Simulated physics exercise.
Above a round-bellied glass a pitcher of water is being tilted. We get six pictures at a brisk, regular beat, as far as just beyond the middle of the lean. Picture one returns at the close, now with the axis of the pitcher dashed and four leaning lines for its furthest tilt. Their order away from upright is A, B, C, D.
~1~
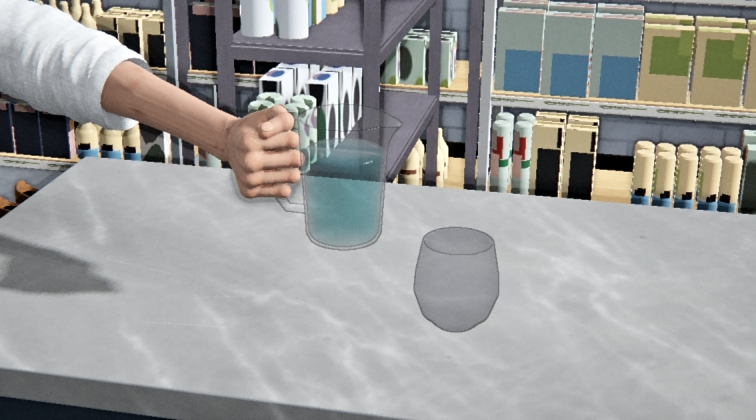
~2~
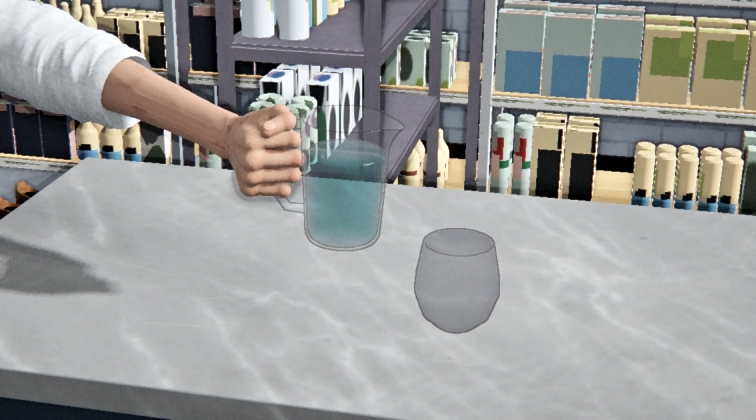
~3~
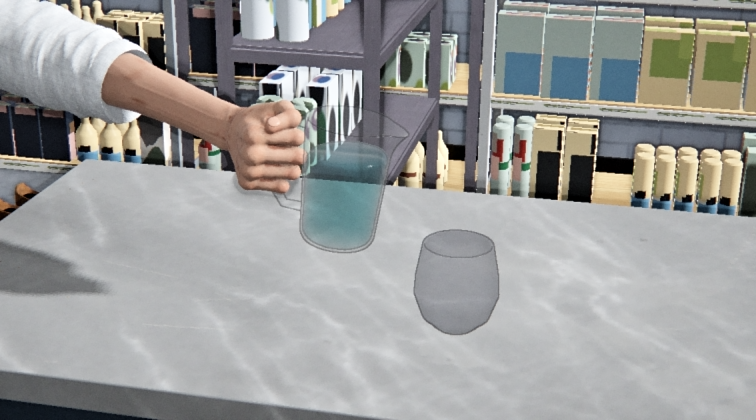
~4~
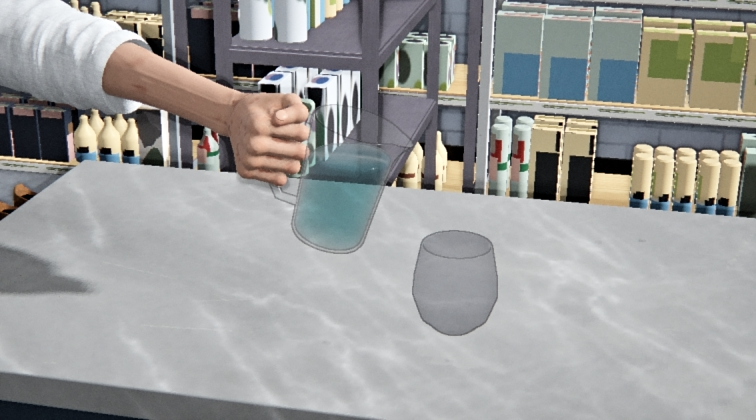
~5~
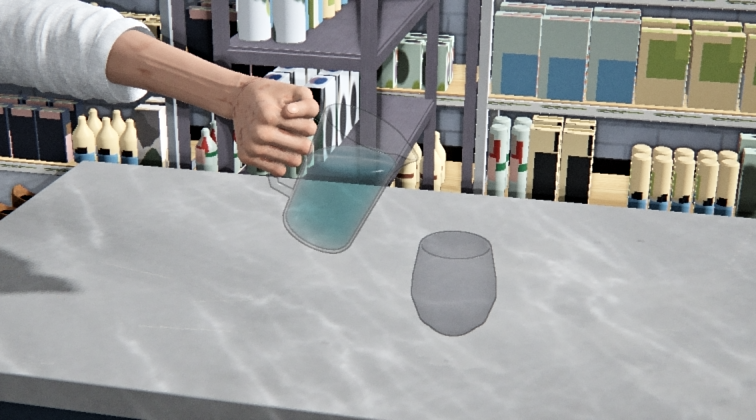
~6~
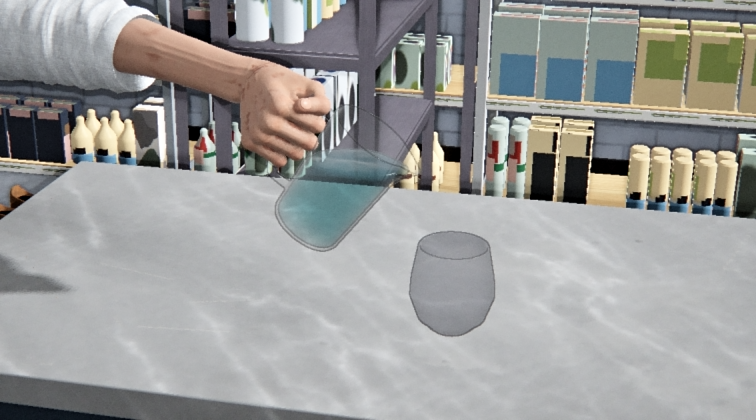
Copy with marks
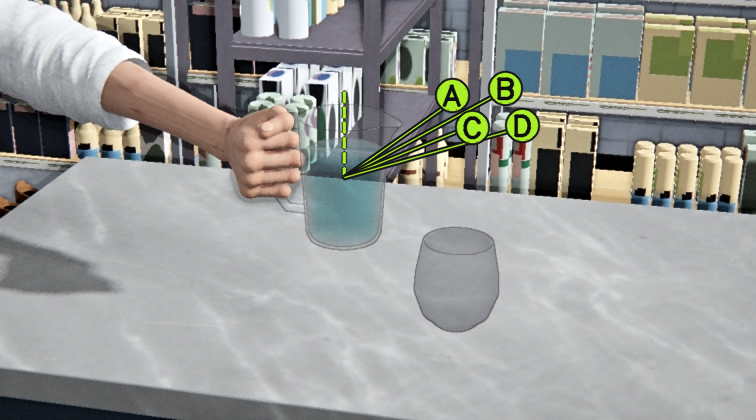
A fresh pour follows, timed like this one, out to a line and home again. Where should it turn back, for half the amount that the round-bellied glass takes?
D is best.
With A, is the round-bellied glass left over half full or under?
Under.
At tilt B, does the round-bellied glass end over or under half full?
Under half.
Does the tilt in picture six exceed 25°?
Yes, it does.
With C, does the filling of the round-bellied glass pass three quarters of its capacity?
No.
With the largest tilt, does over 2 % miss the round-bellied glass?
No, it does not.
In lime, A at (441, 109); B at (491, 97); C at (455, 132); D at (506, 131).
Choosing A, the round-bellied glass ends with about 15 % of what it can hold.
Choosing B, the round-bellied glass ends with about 24 % of what it can hold.
Choosing C, the round-bellied glass ends with about 36 % of what it can hold.
Choosing D, the round-bellied glass ends with about 50 % of what it can hold.
